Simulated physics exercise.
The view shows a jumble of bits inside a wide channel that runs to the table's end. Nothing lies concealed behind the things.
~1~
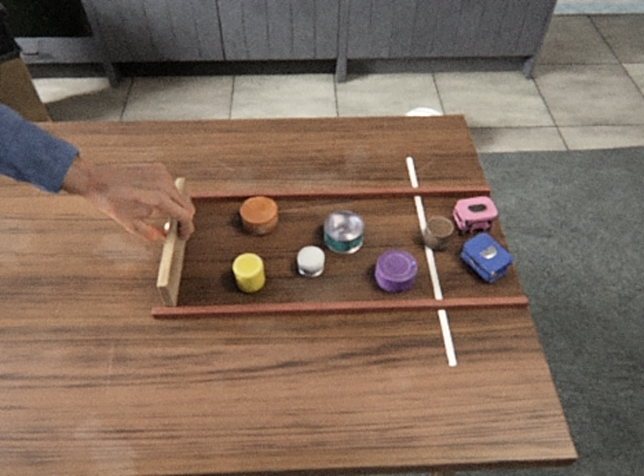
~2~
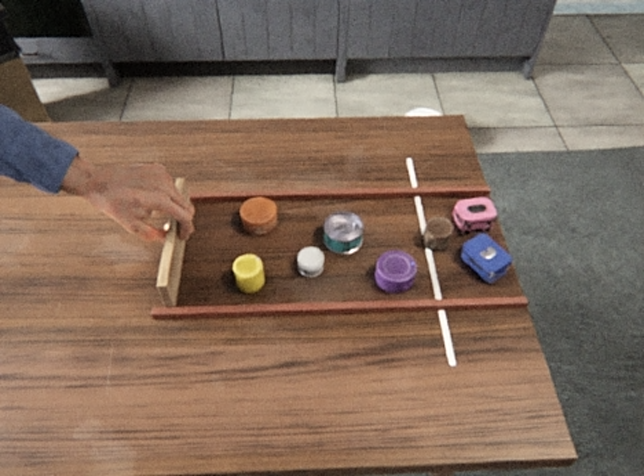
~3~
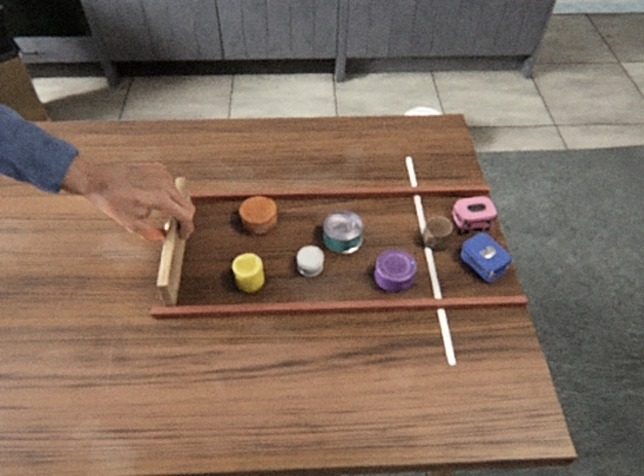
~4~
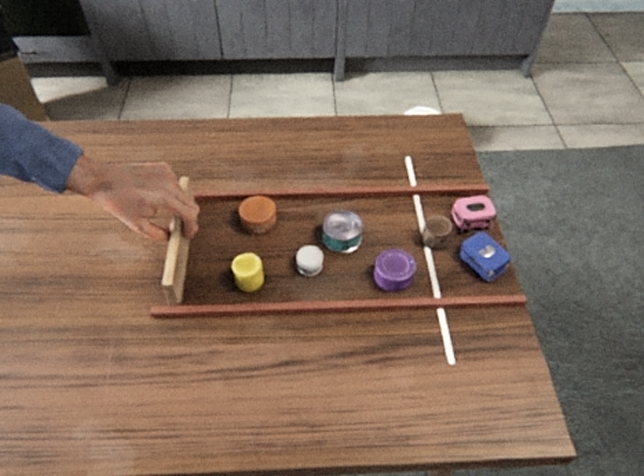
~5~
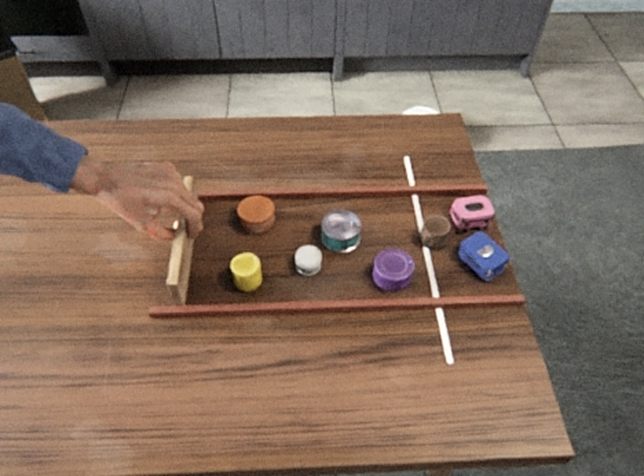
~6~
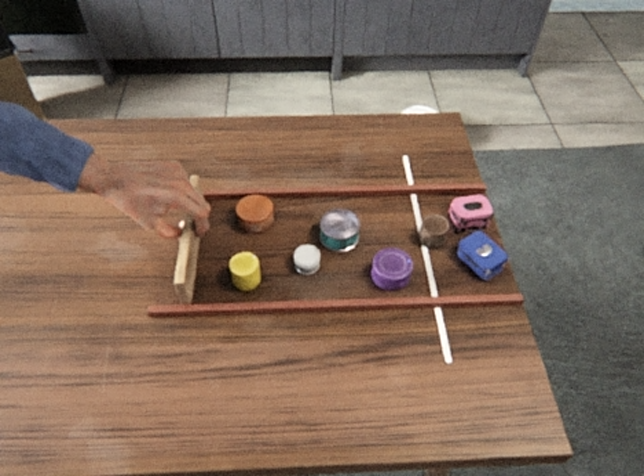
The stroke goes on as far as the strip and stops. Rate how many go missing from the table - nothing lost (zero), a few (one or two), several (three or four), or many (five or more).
Nothing lost.
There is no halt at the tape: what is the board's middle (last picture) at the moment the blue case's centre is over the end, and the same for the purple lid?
The middle is at (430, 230) when it's the blue case, and at (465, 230) when it's the purple lid.
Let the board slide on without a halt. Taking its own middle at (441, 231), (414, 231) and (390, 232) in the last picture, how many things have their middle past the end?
The counts would come out as 1, 0 and 0.
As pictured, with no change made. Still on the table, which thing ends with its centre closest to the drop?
Foremost is the blue case.
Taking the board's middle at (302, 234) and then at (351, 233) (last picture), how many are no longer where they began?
The count reaches 4 first and 5 second.
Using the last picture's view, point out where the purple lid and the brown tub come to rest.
In the last view, the middles sit near (474, 264) and near (475, 233).
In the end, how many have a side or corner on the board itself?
In total, 4.
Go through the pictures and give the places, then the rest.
The first picture shows pink case (475, 216); blue case (486, 258); brown tub (438, 234); board (176, 240); tape (428, 246).
The second picture shows blue case (485, 259); orange tub (259, 217).
The third picture shows brown tub (437, 233); turquoise tin (343, 232).
The fourth picture shows pink case (473, 215); yellow lid (248, 273).
The fifth picture shows blue case (483, 257); board (184, 239).
The sixth picture shows pink case (470, 214); blue case (481, 256); brown tub (434, 232); board (191, 238); tape (424, 244).
A little later, none off yet; pink case at rest near (470, 214); blue case at rest near (481, 256); brown tub at rest near (434, 232).
When it is over, the number that fall off is zero.
